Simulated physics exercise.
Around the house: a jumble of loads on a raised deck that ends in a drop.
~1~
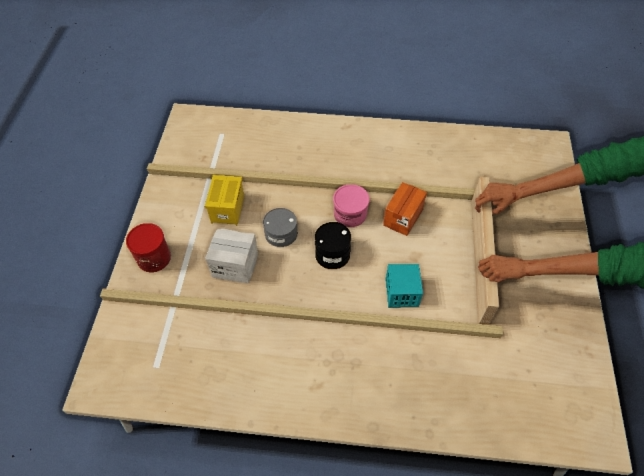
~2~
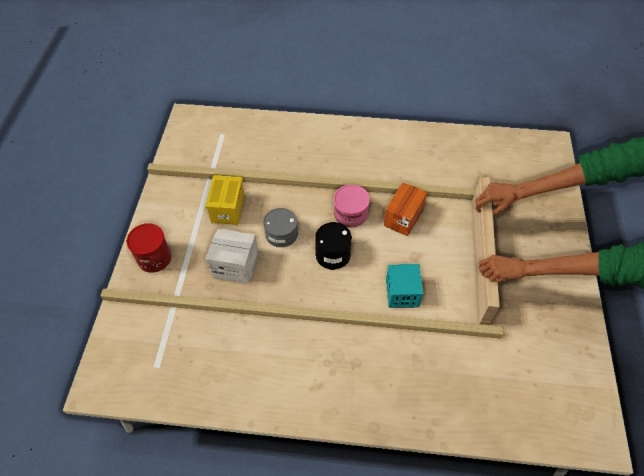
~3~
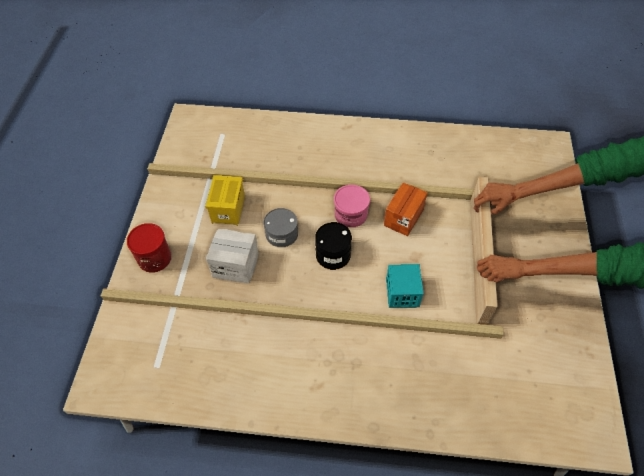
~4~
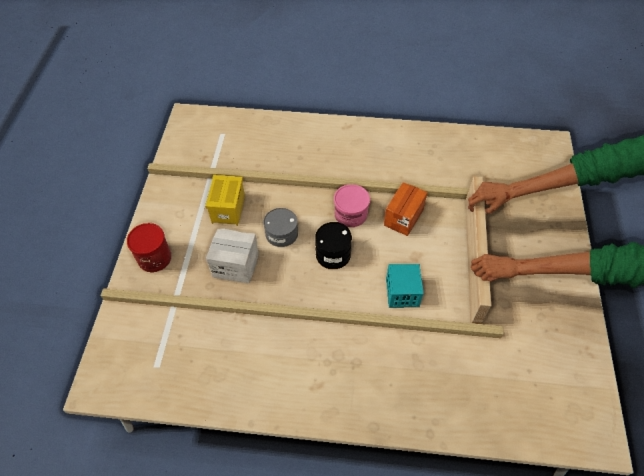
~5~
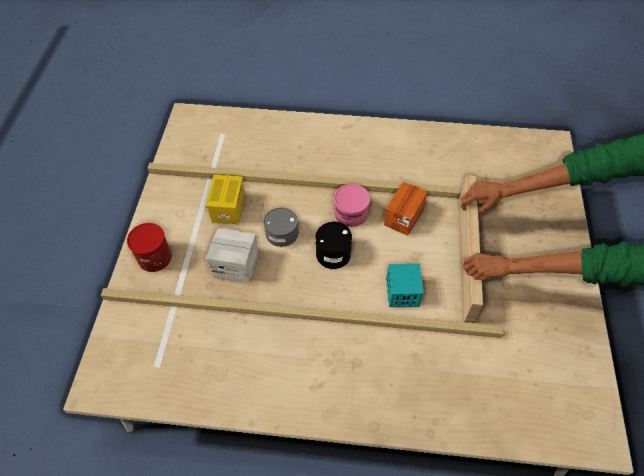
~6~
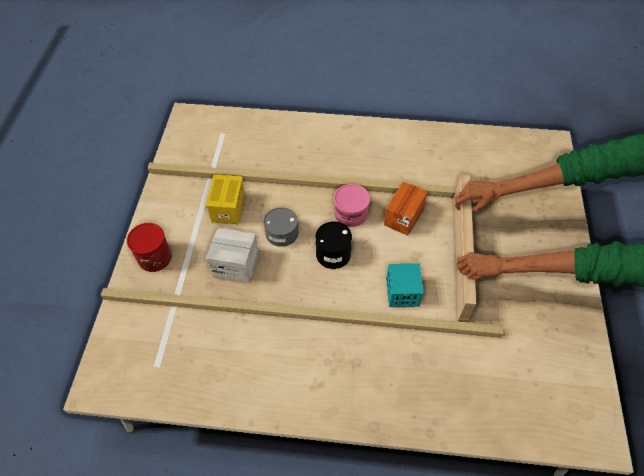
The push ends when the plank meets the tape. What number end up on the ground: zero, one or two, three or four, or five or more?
As it turns out, the number that fall off is one or two.
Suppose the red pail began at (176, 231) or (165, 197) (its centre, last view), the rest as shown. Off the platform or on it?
Place by place, it holds on; drops off.
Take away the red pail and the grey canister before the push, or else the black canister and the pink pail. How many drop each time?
It would be 0 and 1.
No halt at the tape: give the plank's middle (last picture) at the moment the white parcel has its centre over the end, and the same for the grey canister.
Near (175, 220) and (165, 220).
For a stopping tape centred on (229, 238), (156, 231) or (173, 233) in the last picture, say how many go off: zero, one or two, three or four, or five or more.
The falls would be zero; at least five; either three or four.
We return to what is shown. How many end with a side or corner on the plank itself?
3 of them.
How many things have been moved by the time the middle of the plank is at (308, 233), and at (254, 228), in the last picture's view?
The counts are 5 and 7.
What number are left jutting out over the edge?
That would be 1.
Soon after, none off yet; red pail at rest near (150, 248); yellow tote at rest near (227, 200); white parcel at rest near (234, 255).
Then, none off yet; red pail at rest near (150, 248); yellow tote moved a little near (212, 199); white parcel moved a little near (223, 257).
At rest, the number that fall off is one or two; fallen, yellow tote and red pail.
